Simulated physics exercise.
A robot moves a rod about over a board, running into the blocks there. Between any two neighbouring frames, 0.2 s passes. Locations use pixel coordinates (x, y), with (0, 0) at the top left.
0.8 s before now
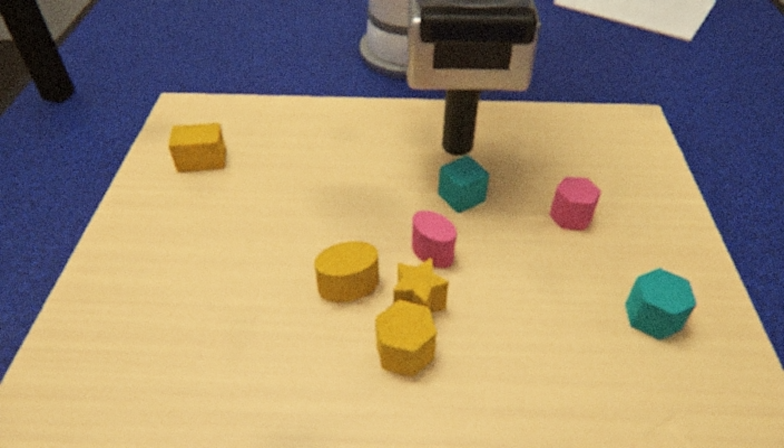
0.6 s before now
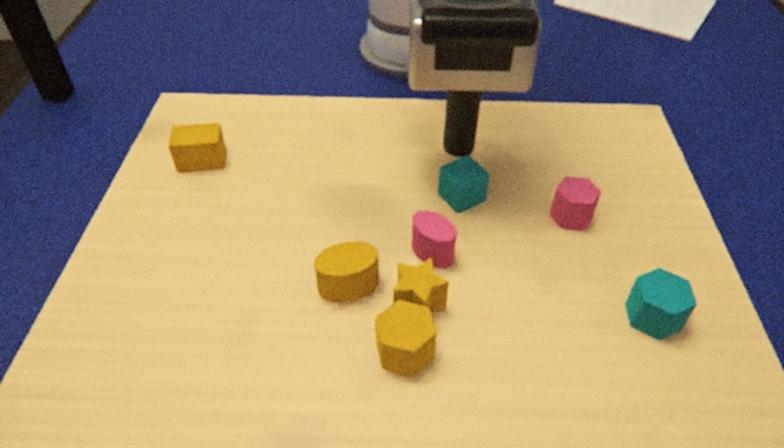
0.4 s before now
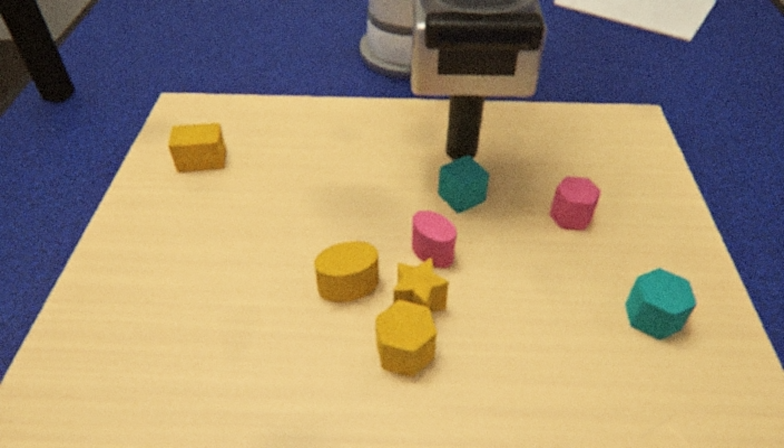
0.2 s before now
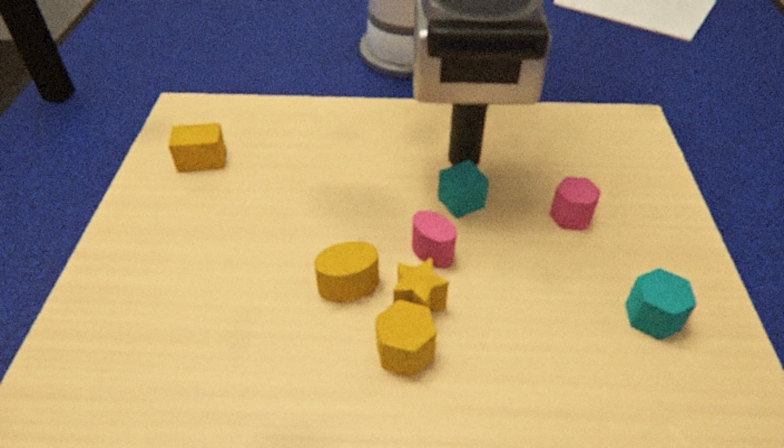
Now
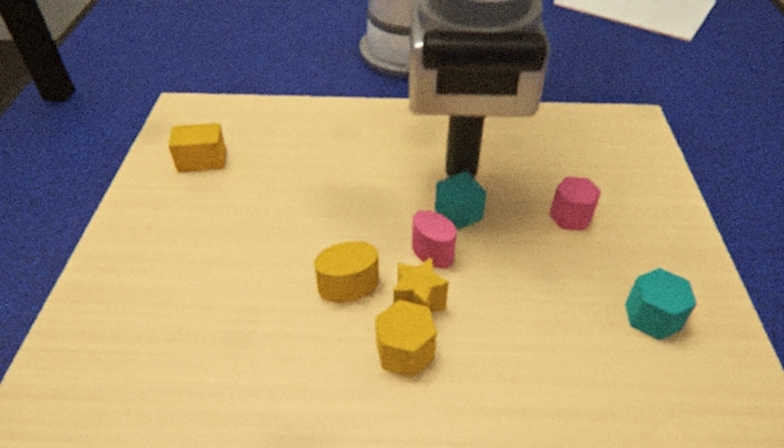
Robot arm lowering its black rod toward a turquoise block, then nudging it slightly toward the viewer among yellow and pink blocks.
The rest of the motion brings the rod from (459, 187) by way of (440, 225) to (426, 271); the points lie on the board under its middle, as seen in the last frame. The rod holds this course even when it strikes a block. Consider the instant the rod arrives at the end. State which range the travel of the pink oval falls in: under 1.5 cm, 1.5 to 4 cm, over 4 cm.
The block winds up beyond 4 cm from where it is now.
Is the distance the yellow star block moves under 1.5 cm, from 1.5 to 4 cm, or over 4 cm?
Travel: 1.5-4 cm.
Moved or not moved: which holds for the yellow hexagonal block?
It is no longer where it was.
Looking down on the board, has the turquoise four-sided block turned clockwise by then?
Final answer: No.
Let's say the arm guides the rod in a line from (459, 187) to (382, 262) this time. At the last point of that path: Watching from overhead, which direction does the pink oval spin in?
Viewed from overhead, the pink oval winds up turned anticlockwise.
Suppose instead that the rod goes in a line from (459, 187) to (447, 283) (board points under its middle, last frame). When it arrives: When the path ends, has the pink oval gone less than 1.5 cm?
I'd say no.
On the path given first. One third of the way, rod at (446, 197); pink oval at (429, 236), turned 25° clockwise; turquoise four-sided block at (455, 215), turned 20° anticlockwise.
Two thirds of the way, rod at (436, 225); yellow hexagonal block at (403, 334), turned 20° clockwise; yellow star block at (420, 294); pink oval at (415, 255); turquoise four-sided block at (450, 242).
At the end, rod at (427, 257); yellow hexagonal block at (402, 339), turned 25° clockwise; yellow star block at (425, 301); pink oval at (409, 269), turned 20° anticlockwise; turquoise four-sided block at (462, 263), turned 25° anticlockwise.
